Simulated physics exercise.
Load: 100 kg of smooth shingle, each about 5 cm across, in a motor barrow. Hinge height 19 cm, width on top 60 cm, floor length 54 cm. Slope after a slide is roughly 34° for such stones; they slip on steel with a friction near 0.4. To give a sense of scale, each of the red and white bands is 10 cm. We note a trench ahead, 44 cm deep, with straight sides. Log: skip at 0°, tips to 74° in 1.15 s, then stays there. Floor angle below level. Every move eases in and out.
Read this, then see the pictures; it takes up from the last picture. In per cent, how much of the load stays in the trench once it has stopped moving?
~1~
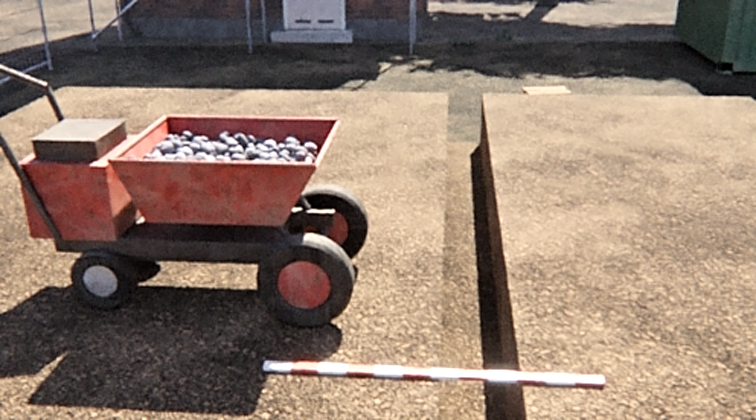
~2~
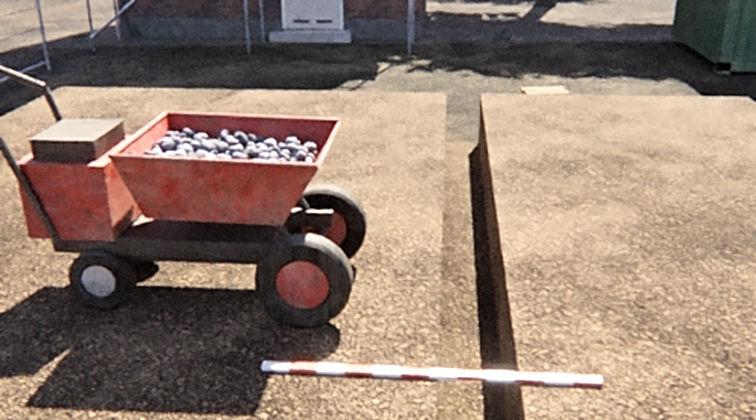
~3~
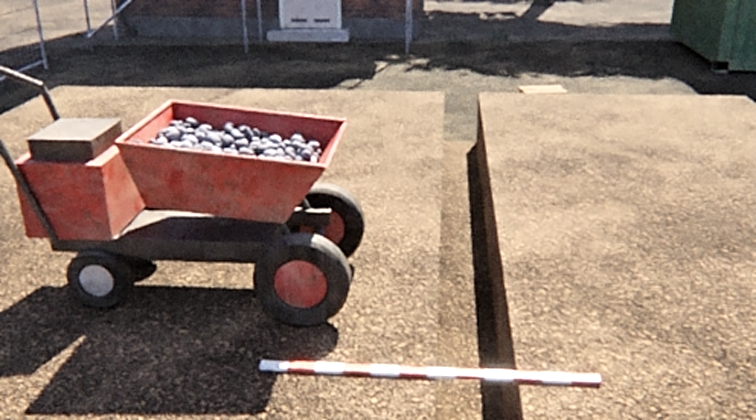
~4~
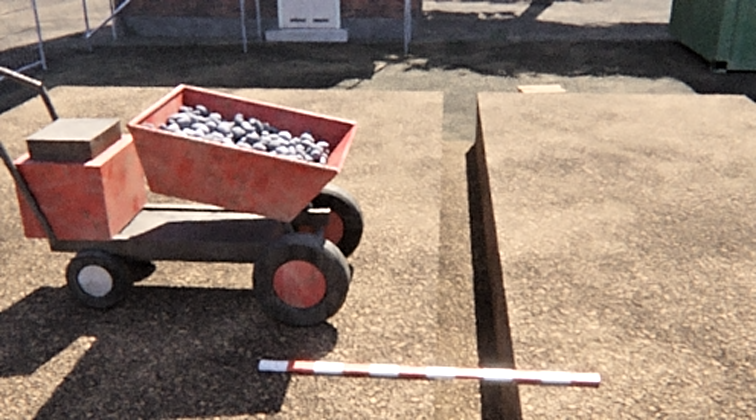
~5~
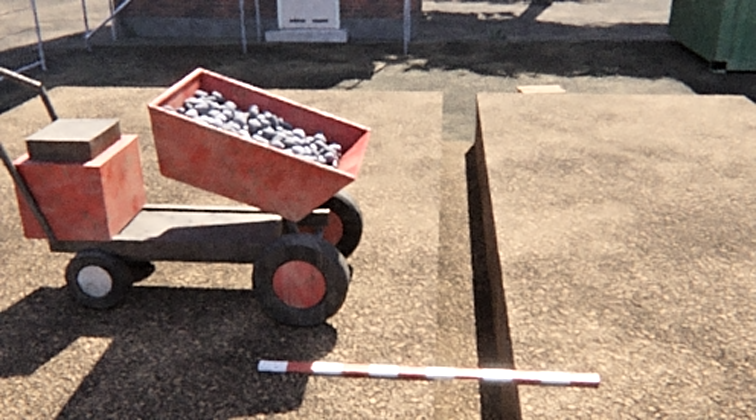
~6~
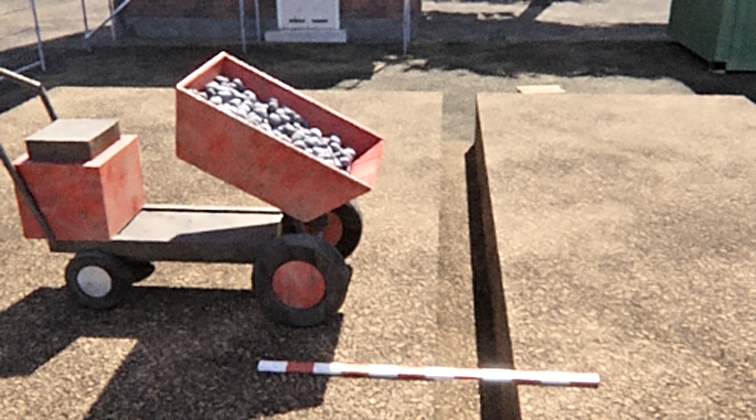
I would say about 82 per cent.
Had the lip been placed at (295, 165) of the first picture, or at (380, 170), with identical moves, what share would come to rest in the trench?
It'd be around 95 per cent and after that around 25 per cent.
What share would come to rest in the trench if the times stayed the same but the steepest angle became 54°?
Roughly 40 per cent would end in the trench.
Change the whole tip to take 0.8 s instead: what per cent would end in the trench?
Roughly 70% would finish there.
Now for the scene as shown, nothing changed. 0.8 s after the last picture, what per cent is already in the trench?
I'd put it near 45 per cent.
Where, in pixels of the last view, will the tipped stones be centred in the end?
Centre estimate: Around (478, 367).
Then, 0.4 s after the last picture the floor is at 62°, 100 % in the skip; the foremost stones are at (427, 212).
Then, 0.8 s after the last picture the floor is at 74°, 48 % in the skip, 43 % in the trench, 9 % past the trench; the foremost stones are at (550, 290).
Then, 1.1 s after the last picture the floor is at 74°, 18 % in the skip, 63 % in the trench, 19 % past the trench; the foremost stones are at (659, 292).
Then, 3.1 s after the last picture the floor is at 74°, 0 % in the skip, 82 % in the trench, 18 % past the trench; the foremost stones are at (754, 297).
